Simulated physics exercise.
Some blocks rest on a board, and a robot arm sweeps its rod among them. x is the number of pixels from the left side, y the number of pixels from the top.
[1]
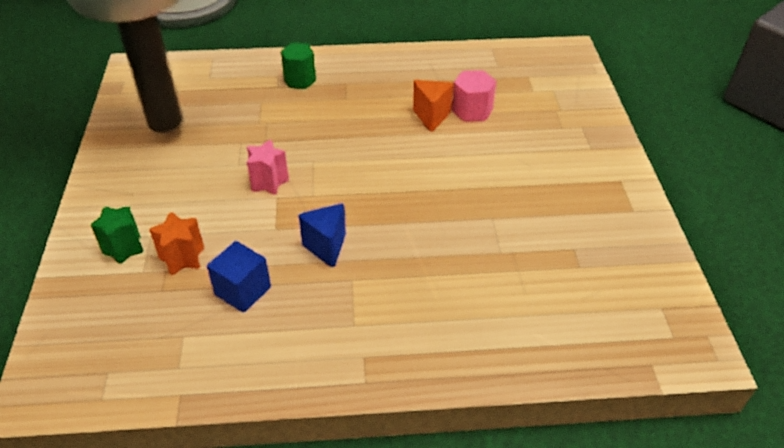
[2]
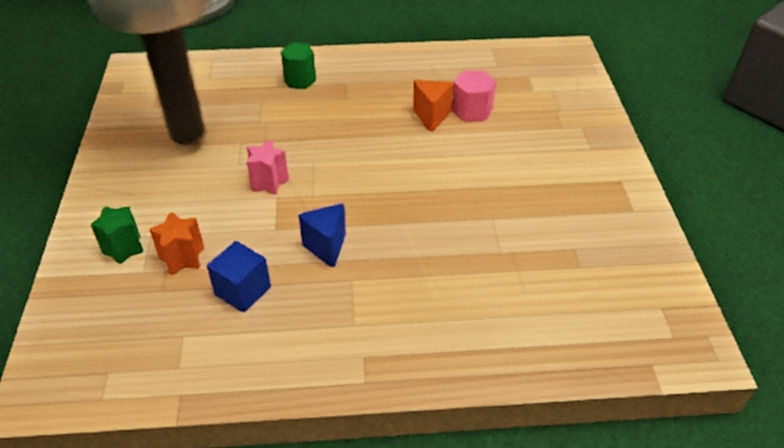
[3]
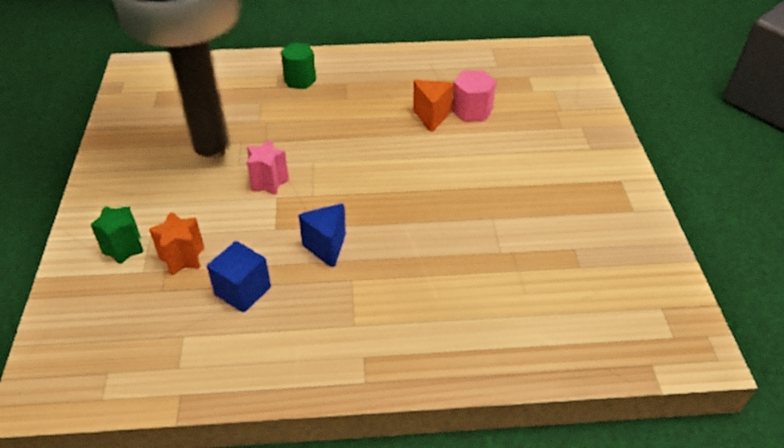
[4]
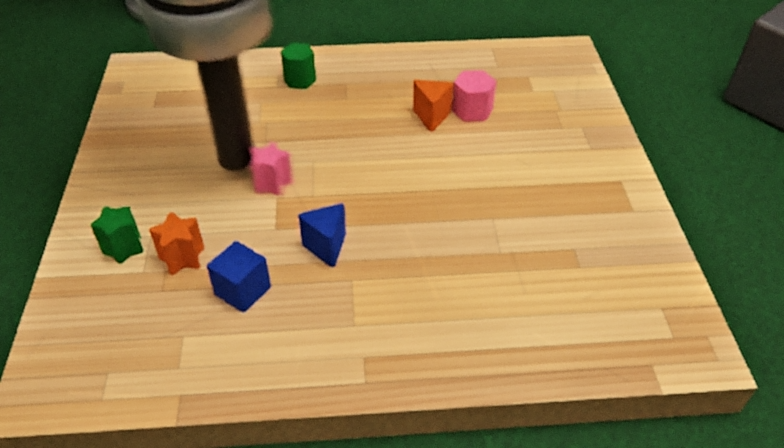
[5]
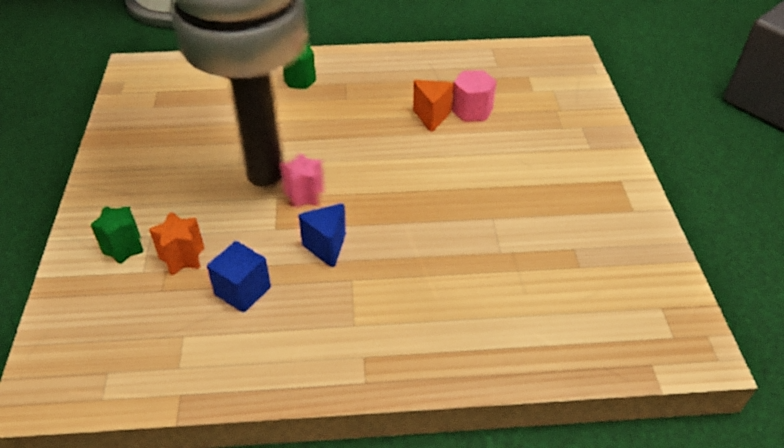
A robot arm holds a dark rod over a light wooden board on a green surface, seen from above at an angle by a still camera. Green, orange and pink stars, a blue cube and a blue three-sided block sit left of centre, with green, orange and pink blocks farther back. The rod sweeps right and nearer, then pushes the pink star toward the blue three-sided block.
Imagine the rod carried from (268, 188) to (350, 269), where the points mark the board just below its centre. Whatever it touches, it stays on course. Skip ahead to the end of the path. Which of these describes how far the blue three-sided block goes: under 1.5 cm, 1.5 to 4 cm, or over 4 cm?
It shifts by more than 4 cm.
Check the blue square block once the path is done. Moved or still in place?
Once the path is done, it remains where it sat before.
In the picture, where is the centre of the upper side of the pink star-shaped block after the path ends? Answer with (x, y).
Its top centre is at about (328, 176).
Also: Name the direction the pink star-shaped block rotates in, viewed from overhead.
Its spin: Anticlockwise.
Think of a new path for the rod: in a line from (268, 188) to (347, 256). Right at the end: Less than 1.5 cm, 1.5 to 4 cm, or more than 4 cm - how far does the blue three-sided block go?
It ends over 4 cm away.
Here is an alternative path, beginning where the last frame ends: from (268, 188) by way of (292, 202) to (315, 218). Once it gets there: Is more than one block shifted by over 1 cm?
No, that is not what happens.
The first path, step by step. One third of the way, rod (292, 201); pink star-shaped block (323, 174), turned 70° anticlockwise.
Two thirds of the way, rod (320, 228); pink star-shaped block (328, 176), turned 95° anticlockwise; blue three-sided block (343, 230), turned 20° anticlockwise.
At the end, rod (350, 256); blue square block still; pink star-shaped block (328, 176), turned 95° anticlockwise; blue three-sided block (380, 257), turned 40° anticlockwise.
